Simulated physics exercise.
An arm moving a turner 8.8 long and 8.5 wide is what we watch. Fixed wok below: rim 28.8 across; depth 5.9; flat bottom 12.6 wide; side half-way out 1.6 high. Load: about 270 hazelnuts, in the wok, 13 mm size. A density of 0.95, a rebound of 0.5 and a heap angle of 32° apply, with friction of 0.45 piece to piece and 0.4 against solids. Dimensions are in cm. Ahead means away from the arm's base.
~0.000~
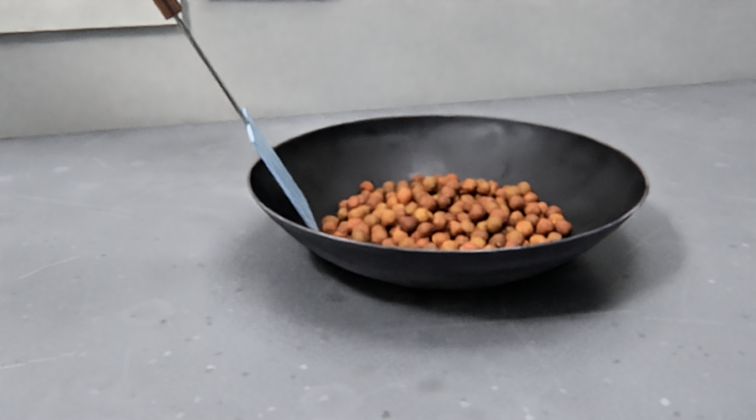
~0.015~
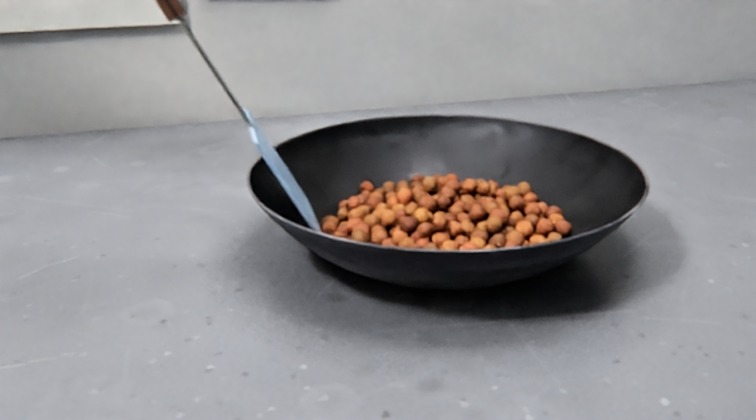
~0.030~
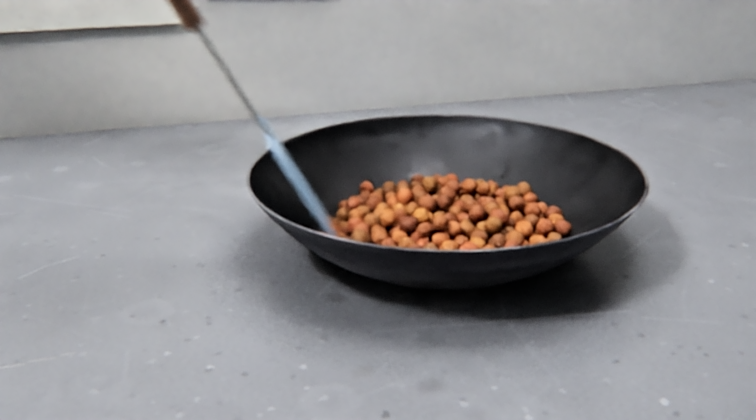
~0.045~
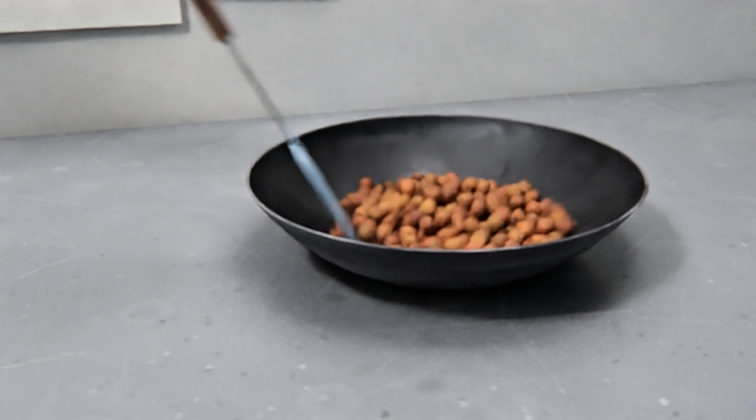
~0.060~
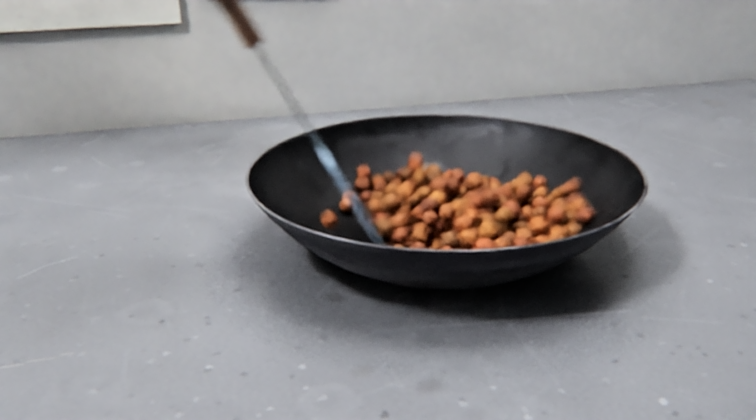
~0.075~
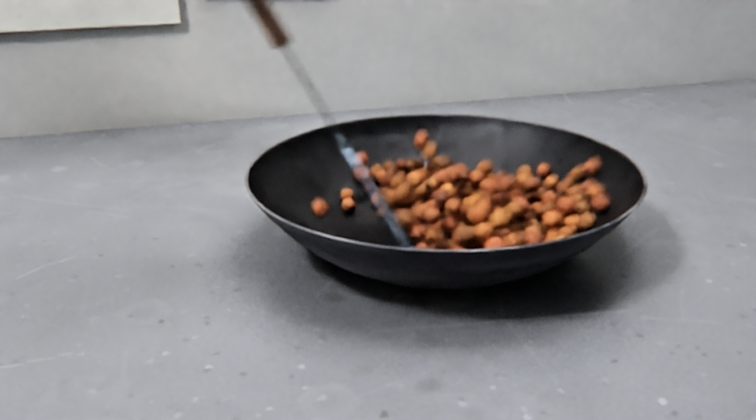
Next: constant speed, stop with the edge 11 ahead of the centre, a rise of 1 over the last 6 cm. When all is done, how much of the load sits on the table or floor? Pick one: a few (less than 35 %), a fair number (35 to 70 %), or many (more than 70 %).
A fair number, 35 to 70 %.
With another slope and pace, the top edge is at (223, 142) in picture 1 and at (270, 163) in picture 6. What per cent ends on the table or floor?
Some 25 percent ends up on the table or floor.
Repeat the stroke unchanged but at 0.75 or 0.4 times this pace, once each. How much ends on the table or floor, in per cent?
Roughly 40 % and roughly 25 %.
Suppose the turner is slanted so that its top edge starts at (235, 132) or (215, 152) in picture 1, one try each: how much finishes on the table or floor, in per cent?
About 45 and 50 per cent.
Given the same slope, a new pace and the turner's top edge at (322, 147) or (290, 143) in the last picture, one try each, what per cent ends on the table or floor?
Respectively, around 40 and 30 per cent.
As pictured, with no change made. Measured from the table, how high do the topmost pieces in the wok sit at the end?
It reaches around 4.0 cm.
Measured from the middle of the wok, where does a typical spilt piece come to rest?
I reckon close to 46 centimetres.
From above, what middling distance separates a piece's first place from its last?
It comes to some 11 cm.
By 0.11 s, sloping 62°, highest piece 9 above the table; 268 in the wok, 2 on the blade or in flight.
By 0.15 s, sloping 62°, highest piece 11 above the table; 263 in the wok, 7 on the blade or in flight.
By 0.37 s, sloping 62°, highest piece 19 above the table; 143 in the wok, 43 on the table or floor, 84 on the blade or in flight.
By 1.42 s, sloping 62°, highest piece 5 above the table; 143 in the wok, 127 on the table or floor.
Final count, 143 in the wok, 127 on the table or floor. That is 47 % on the table or floor.
